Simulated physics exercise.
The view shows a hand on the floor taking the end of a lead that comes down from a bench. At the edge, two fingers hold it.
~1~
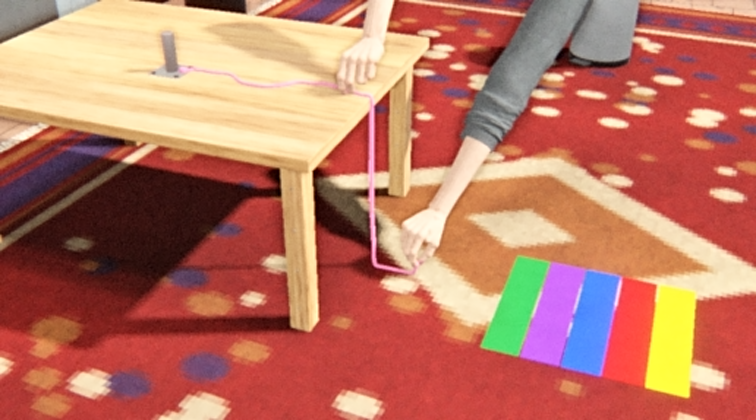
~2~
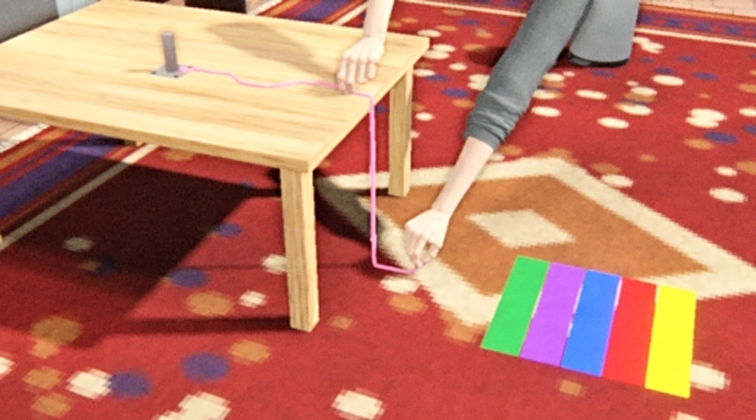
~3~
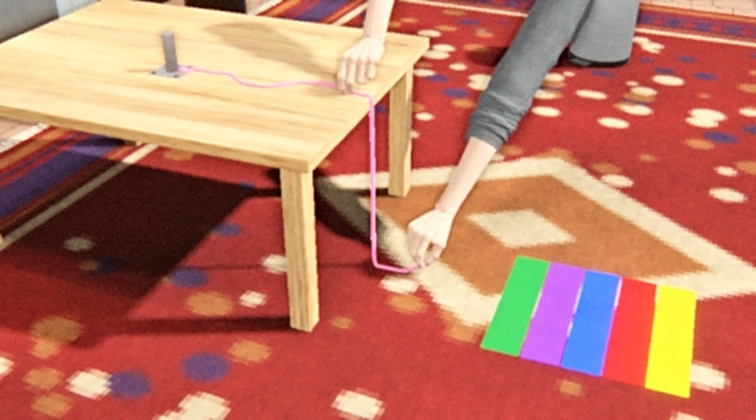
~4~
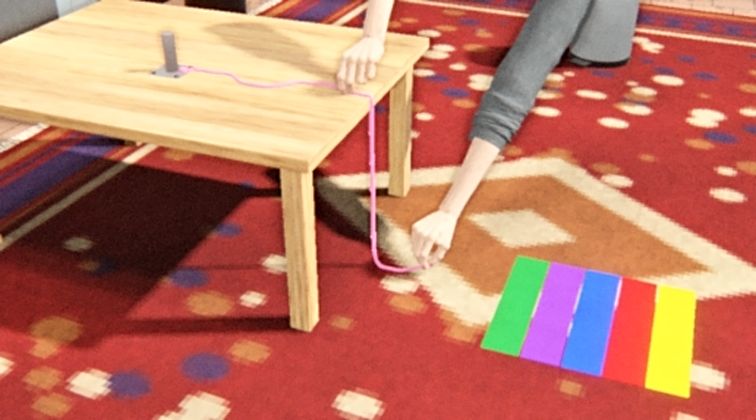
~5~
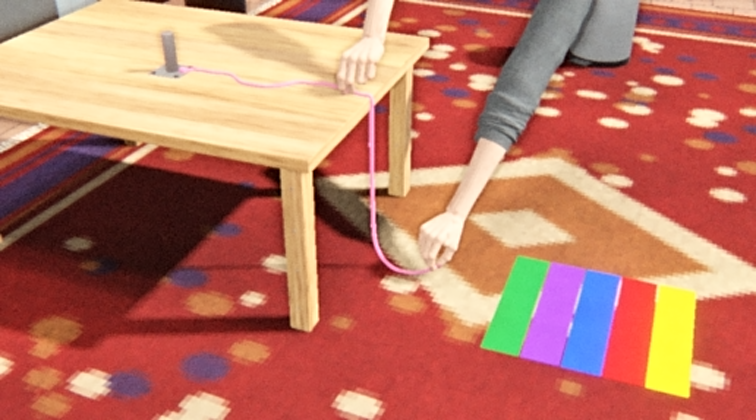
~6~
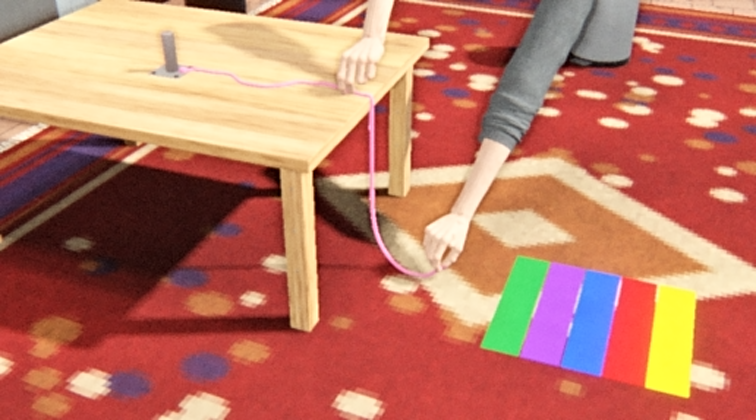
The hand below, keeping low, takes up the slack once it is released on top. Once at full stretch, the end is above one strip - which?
The end stops over the purple strip.
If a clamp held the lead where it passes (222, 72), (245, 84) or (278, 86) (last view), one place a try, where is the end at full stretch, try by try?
Roughly (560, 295), (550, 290) and (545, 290), in that order.
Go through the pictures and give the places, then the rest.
In the first frame, end (417, 263); green (506, 333); purple (545, 342); blue (585, 351); red (626, 361); yellow (669, 371).
In the second frame, end (420, 263); lead through (211, 72) (262, 87) (336, 87) (372, 127) (373, 196) (374, 254).
In the third frame, end (423, 264).
In the fourth frame, end (427, 265); lead through (211, 72) (262, 87) (336, 87) (371, 127) (373, 196) (375, 254).
In the fifth frame, end (435, 267).
In the sixth frame, end (440, 268); lead through (211, 72) (262, 87) (336, 87) (371, 127) (372, 195) (387, 254).
A little later, end near (483, 277); short of the strips.
Next, end near (533, 287); over green.
When it is tight, end near (563, 294); over purple. It gets as far as the purple strip.
